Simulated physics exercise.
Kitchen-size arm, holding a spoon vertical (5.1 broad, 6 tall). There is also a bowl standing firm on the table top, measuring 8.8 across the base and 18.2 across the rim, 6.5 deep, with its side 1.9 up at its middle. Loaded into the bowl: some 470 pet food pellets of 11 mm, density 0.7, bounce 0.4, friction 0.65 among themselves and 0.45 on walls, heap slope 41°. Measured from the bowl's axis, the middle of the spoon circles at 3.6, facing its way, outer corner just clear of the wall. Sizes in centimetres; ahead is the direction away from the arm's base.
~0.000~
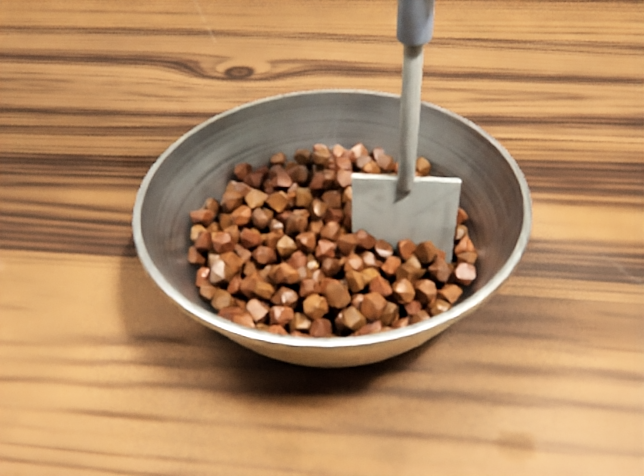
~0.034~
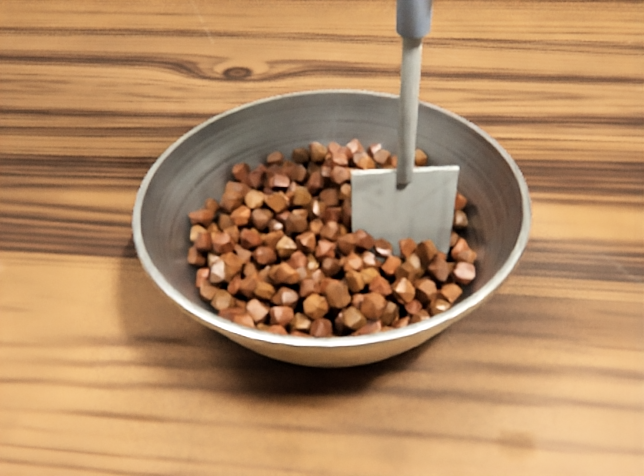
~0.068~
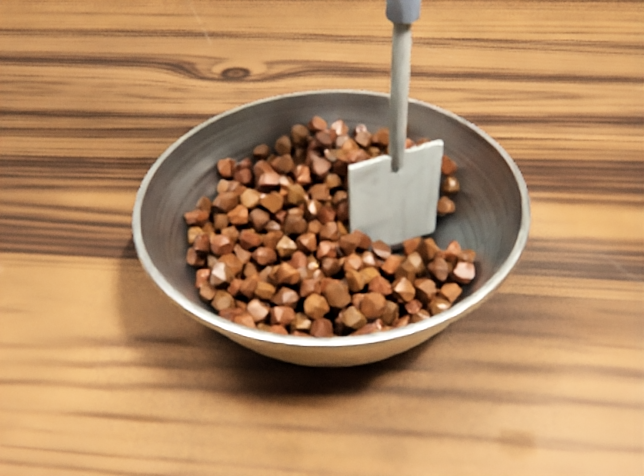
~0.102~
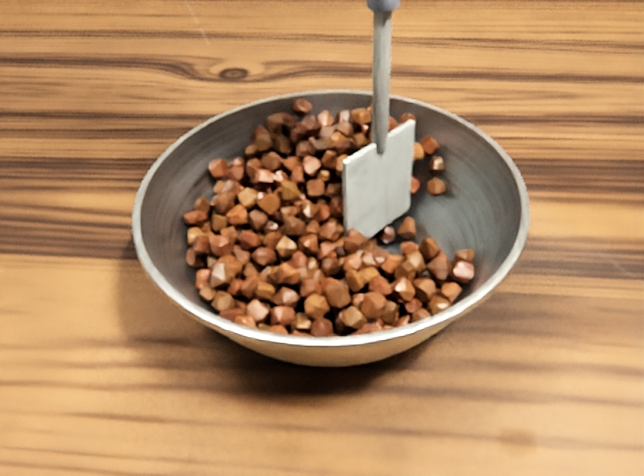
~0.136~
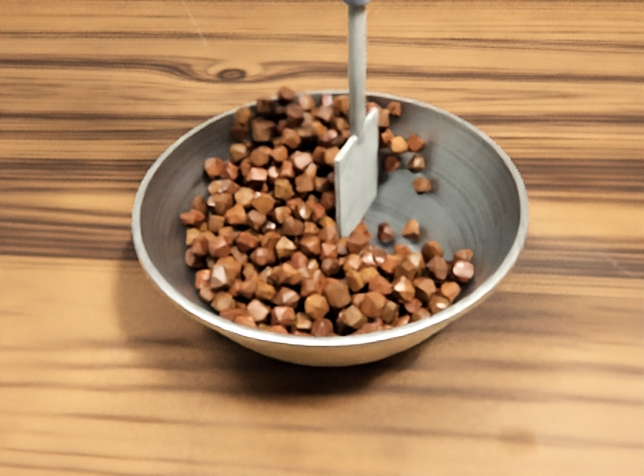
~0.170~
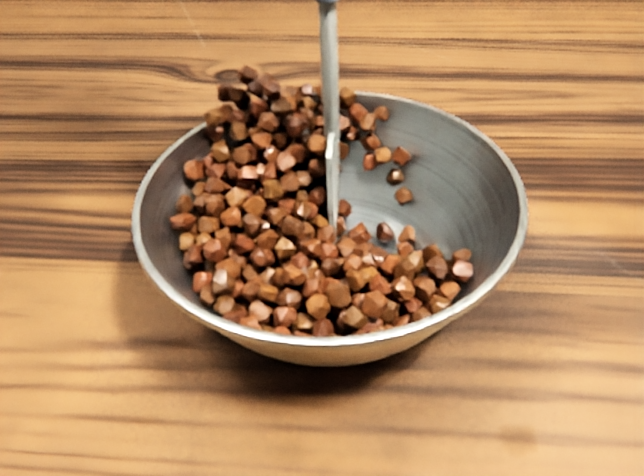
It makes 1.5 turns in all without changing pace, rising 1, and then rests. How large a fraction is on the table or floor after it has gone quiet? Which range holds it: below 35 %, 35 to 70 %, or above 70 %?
The range below 35 %.
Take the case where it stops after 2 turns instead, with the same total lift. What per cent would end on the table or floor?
35 %.
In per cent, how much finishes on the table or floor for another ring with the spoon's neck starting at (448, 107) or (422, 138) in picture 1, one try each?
Roughly 15 % and 30 %.
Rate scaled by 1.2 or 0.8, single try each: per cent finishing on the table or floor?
About 35 and 25 per cent.
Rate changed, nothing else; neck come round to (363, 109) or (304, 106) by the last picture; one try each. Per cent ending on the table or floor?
Well, about 20 percent the first time and about 35 percent the second.
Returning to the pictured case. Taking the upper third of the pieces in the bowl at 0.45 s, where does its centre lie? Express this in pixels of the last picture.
About (384, 275).
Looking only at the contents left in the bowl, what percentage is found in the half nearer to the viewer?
About 60 %.
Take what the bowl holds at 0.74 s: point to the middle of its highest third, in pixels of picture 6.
In the final view it lies at about (319, 140).
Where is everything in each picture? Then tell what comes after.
The first picture shows spoon neck at (408, 152), 0° round; upper third of the load around (317, 221), from x 195 to 465, top at y 155; 467 in the bowl.
The second picture shows spoon neck at (406, 144), 9° round; upper third of the load around (316, 218), from x 195 to 465, top at y 150.
The third picture shows spoon neck at (398, 128), 29° round; upper third of the load around (314, 195), from x 195 to 465, top at y 125.
The fourth picture shows spoon neck at (380, 115), 50° round; upper third of the load around (305, 183), from x 195 to 465, top at y 110.
The fifth picture shows spoon neck at (357, 107), 71° round; upper third of the load around (295, 169), from x 190 to 460, top at y 95.
The sixth picture shows spoon neck at (331, 104), 92° round; upper third of the load around (272, 162), from x 180 to 460, top at y 75; 466 in the bowl, 1 in flight or on the tool.
After 0.45 s, 266° round, highest piece 9 above the table; 402 in the bowl, 41 on the table or floor, 24 in flight or on the tool.
After 0.74 s, 81° round, highest piece 9 above the table; 359 in the bowl, 103 on the table or floor, 5 in flight or on the tool.
After 1.08 s, 180° round, highest piece 7 above the table; 344 in the bowl, 123 on the table or floor.
After 1.78 s, 180° round, highest piece 7 above the table; 344 in the bowl, 123 on the table or floor.
At rest, 344 in the bowl, 123 on the table or floor. That is 26 % on the table or floor.
